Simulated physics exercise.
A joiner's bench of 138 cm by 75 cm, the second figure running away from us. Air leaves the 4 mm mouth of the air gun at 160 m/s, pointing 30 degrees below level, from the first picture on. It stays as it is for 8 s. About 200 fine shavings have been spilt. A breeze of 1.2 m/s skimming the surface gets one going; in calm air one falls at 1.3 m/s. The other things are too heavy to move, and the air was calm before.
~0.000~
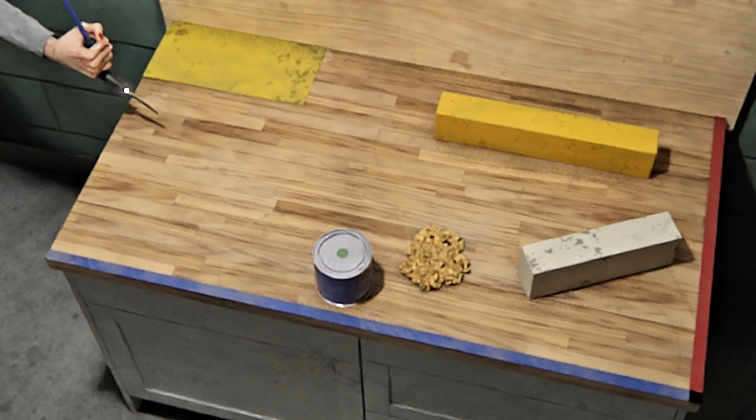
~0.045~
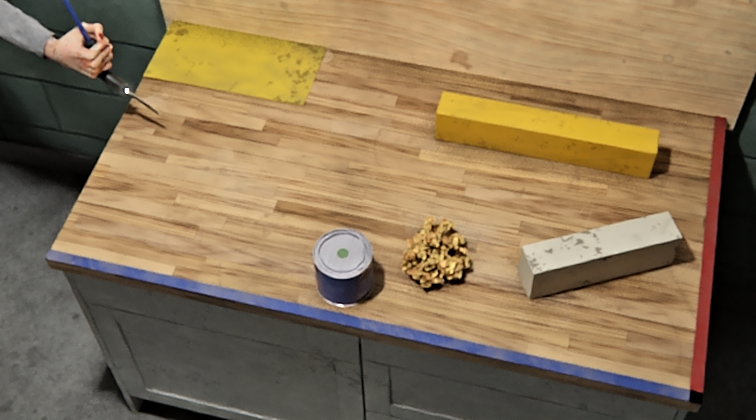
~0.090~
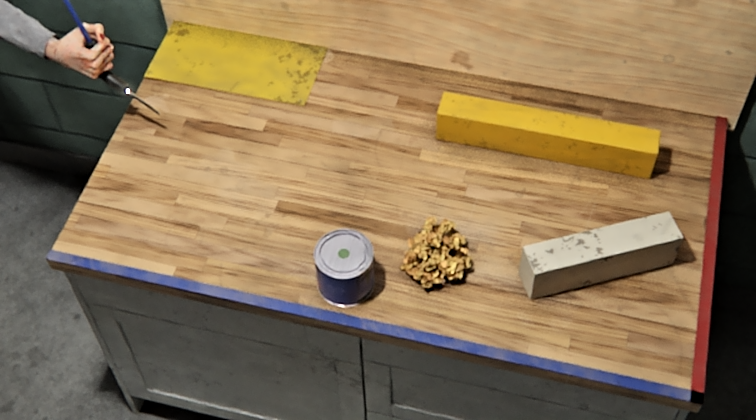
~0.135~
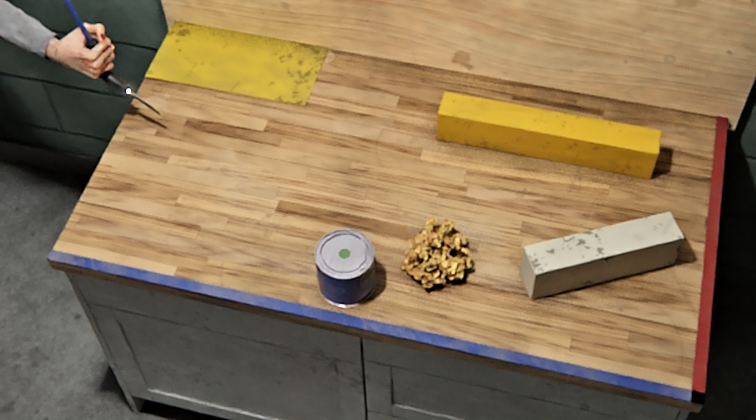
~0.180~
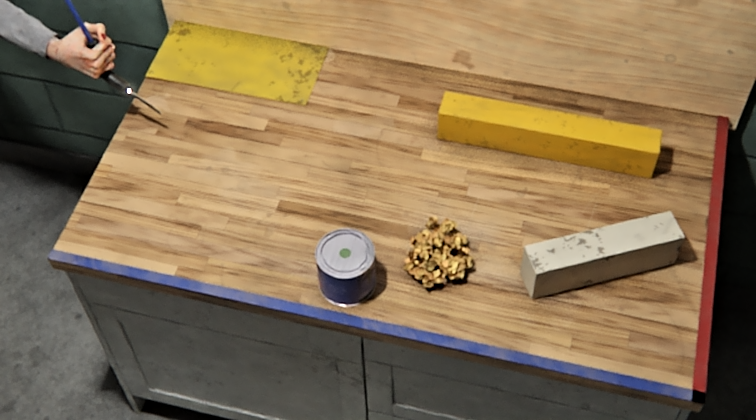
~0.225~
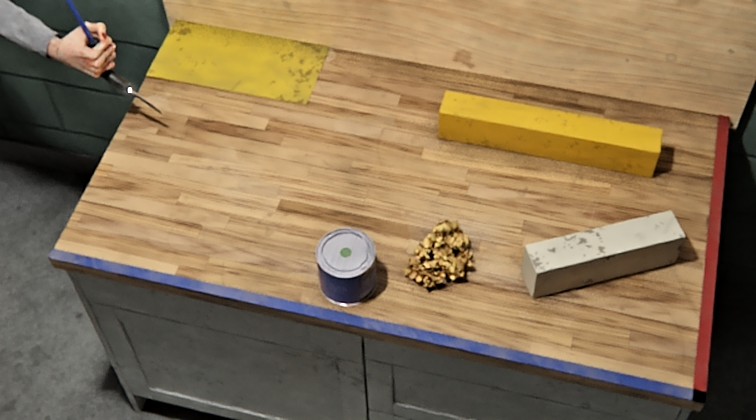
A wooden workbench with pale grey panels below stands on a grey floor, seen from above at an angle by a nearly still camera. A yellow mat lies at the upper left beside a hand holding a thin blue-handled tool, with a yellow block, a whitish block, a blue tin and golden shavings farther right, and blue and red edges. The hand barely moves, while the small pile of shavings shifts and rearranges slightly in place.
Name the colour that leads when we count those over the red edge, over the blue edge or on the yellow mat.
It is blue that takes the most.
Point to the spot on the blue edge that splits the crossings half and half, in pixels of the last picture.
Near (590, 378).
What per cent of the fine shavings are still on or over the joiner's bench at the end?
About 15 %.
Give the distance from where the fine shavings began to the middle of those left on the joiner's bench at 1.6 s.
About 20 cm.
After 1.6 s, 12 % are over the red edge, 70 % over the blue edge and 0 % on the yellow mat; the middle of those still in play is near (535, 269); 86 % have settled or left.
After 2.6 s, 12 % are over the red edge, 70 % over the blue edge and 0 % on the yellow mat; the middle of those still in play is near (535, 269); 87 % have settled or left.
After 4.4 s, 13 % are over the red edge, 72 % over the blue edge and 0 % on the yellow mat; 90 % have settled or left.
After 8.0 s, at the end, 14 % are over the red edge, 72 % over the blue edge and 0 % on the yellow mat.
